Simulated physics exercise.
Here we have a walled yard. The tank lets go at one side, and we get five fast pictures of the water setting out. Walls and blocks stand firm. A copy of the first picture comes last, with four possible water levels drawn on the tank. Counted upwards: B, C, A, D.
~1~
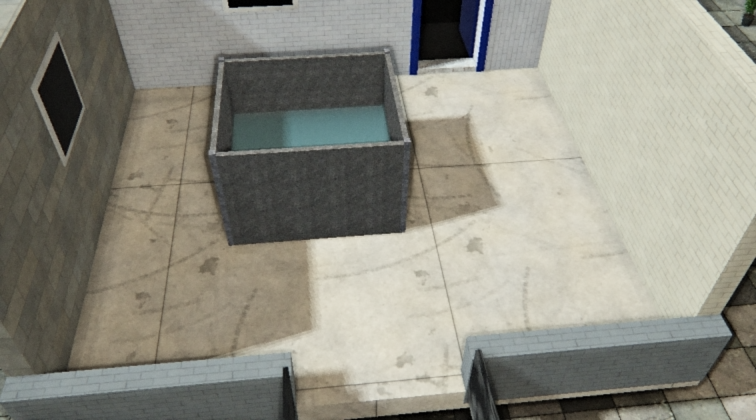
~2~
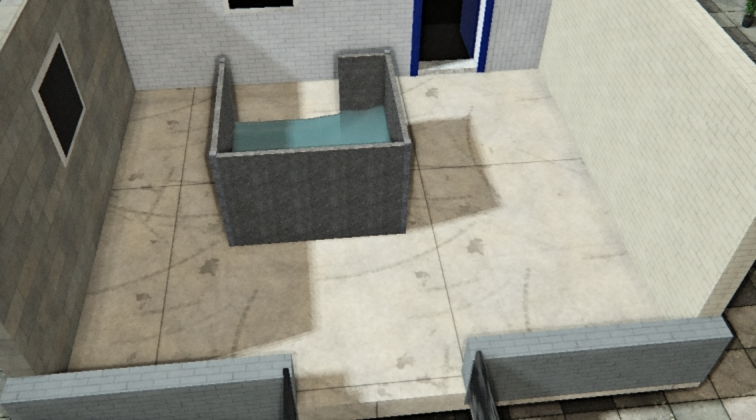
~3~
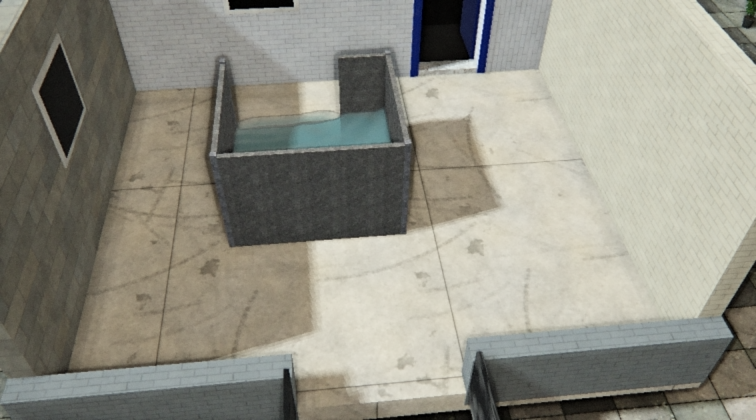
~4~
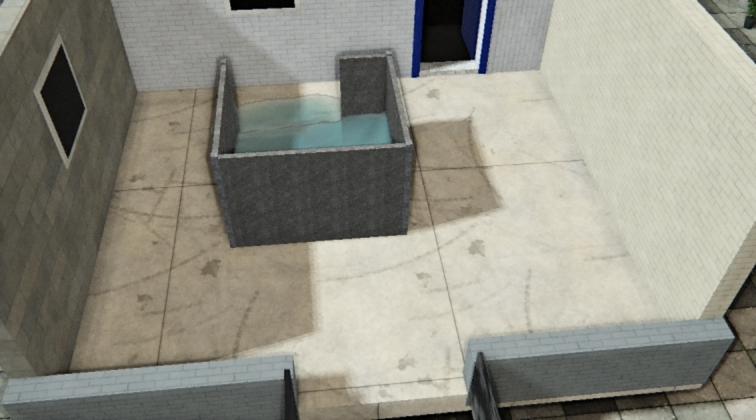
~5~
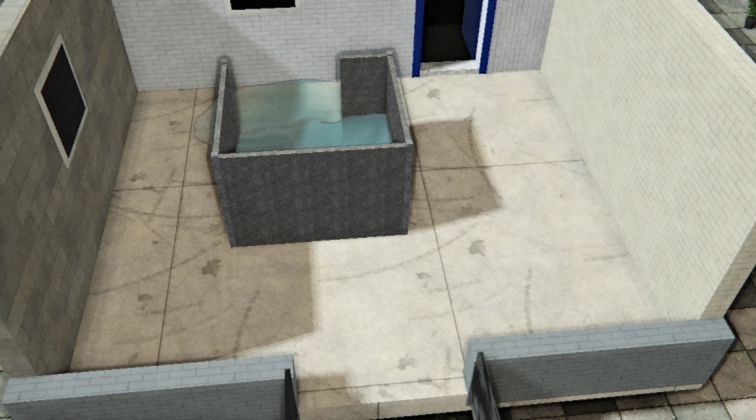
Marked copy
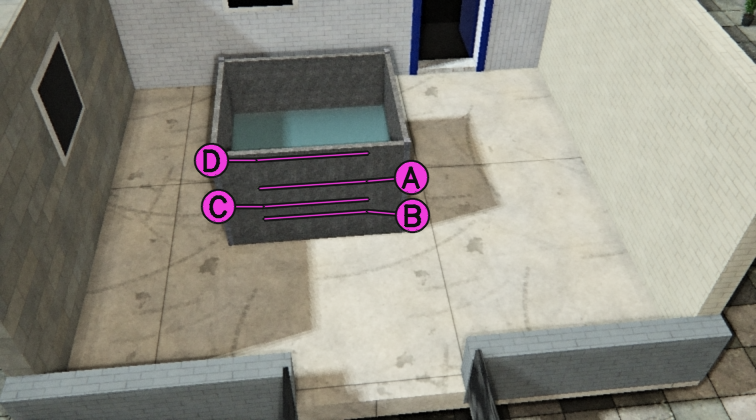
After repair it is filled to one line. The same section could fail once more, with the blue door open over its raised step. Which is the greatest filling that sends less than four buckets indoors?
It is A.
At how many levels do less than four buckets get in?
Three of the four.
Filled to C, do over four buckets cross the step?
No.
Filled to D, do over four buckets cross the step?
Yes, that goes wrong.
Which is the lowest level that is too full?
That would be D.
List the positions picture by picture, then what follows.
In the first picture, water in the tank at rest, its middle at (312, 150); foot of the blue doorway at (447, 72); open gate at (380, 341).
In the second picture, water covers 1 % of the ground, its front hidden from here.
In the third picture, water covers 4 % of the ground, its front hidden from here.
In the fourth picture, water covers 7 % of the ground, its front hidden from here.
In the fifth picture, water covers 11 % of the ground, its front hidden from here.
In magenta, A at (314, 184); B at (316, 215); C at (315, 202); D at (312, 156); from the bottom up B, C, A, D.
Choosing A, a splash gets over, under a bucket.
Choosing B, nothing gets over.
Choosing C, nothing gets over.
Choosing D, about 12 bucketfuls get in.
